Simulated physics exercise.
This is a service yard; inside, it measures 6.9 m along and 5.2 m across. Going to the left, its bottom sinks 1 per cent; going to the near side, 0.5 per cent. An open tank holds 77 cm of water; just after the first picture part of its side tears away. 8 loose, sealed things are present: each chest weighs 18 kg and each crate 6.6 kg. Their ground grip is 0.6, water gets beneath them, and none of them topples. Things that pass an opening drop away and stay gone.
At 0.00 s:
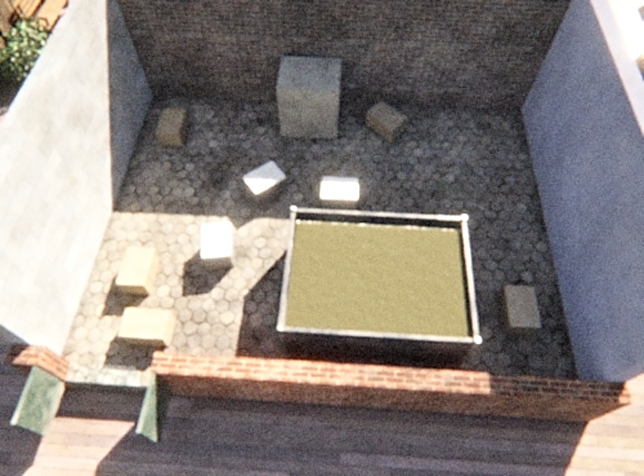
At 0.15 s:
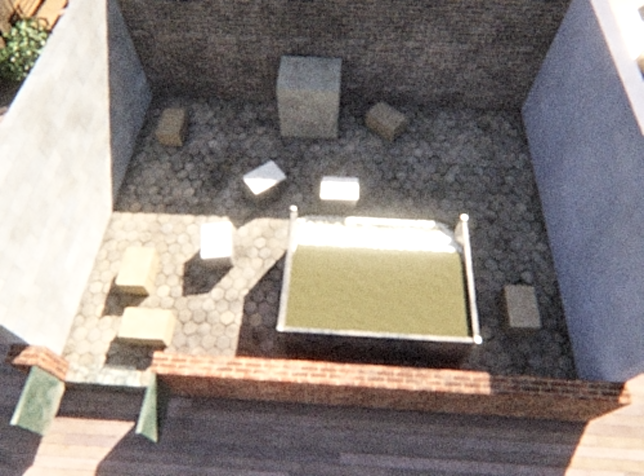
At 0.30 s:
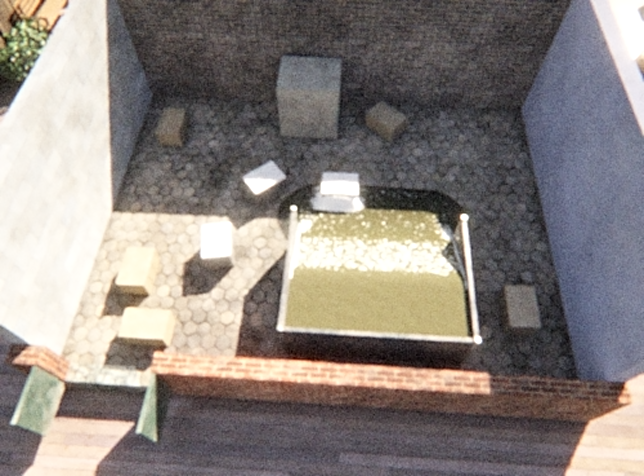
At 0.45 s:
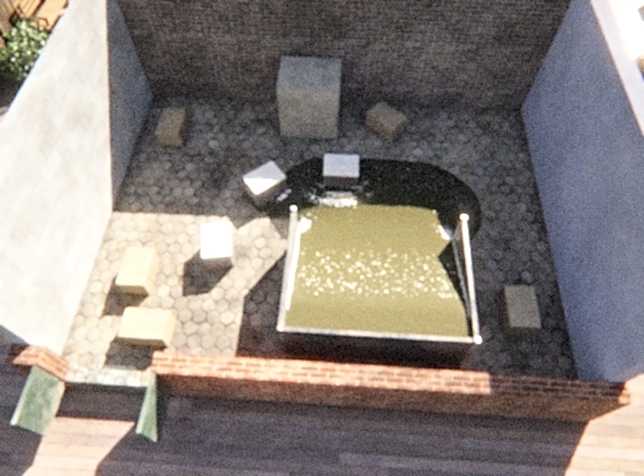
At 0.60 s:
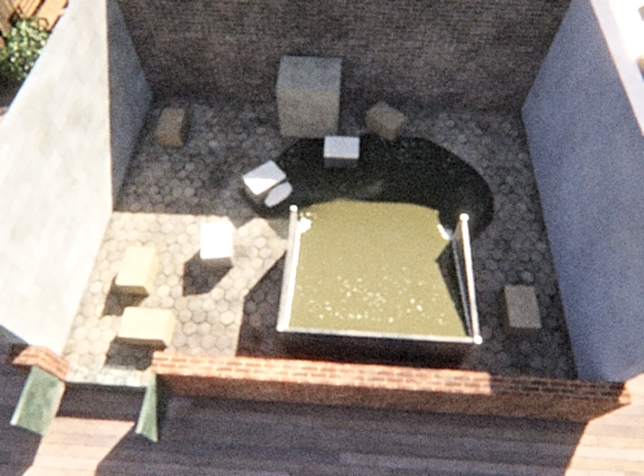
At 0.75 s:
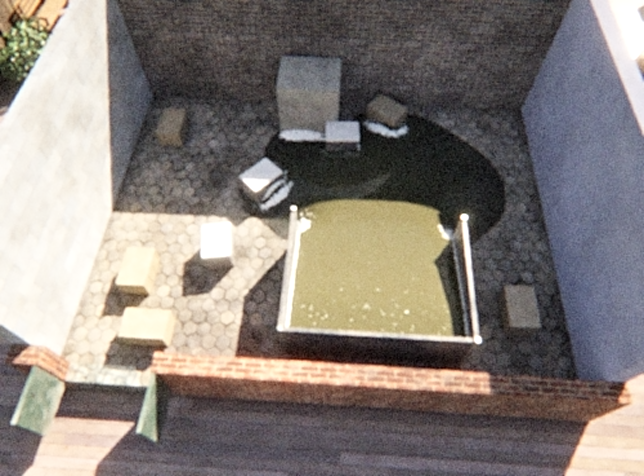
An open tank's far side gives way, and water spreads out, pushing a white box backward.
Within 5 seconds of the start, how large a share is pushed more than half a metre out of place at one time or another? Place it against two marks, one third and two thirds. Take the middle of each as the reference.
I expect that share to be very large, two thirds or over.
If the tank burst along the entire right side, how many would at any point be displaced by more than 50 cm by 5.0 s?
That gives 5 of them.
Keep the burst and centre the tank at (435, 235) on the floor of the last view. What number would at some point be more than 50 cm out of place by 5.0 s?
Result: 7.
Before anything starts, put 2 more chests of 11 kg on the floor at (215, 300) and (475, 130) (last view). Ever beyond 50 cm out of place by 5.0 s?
First falls shy, then exceeds it.
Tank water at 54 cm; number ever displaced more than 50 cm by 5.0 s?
The count would be 5.
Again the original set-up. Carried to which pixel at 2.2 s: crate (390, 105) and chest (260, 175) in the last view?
Estimated pixels: (435, 86) and (205, 156).
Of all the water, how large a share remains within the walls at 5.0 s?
I'd say some 98 percent hasn't gone yet.
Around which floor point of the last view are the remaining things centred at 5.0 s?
The average lands around (289, 280).
After 1.1 s 1 of 8 are over 50 cm from their spots; 1 afloat.
After 2.2 s 3 of 8 are over 50 cm from their spots; 2 afloat.
After 3.5 s 4 of 8 are over 50 cm from their spots; 3 afloat.
After 5.0 s 6 of 8 are over 50 cm from their spots, and 6 have been at some point; 5 afloat.
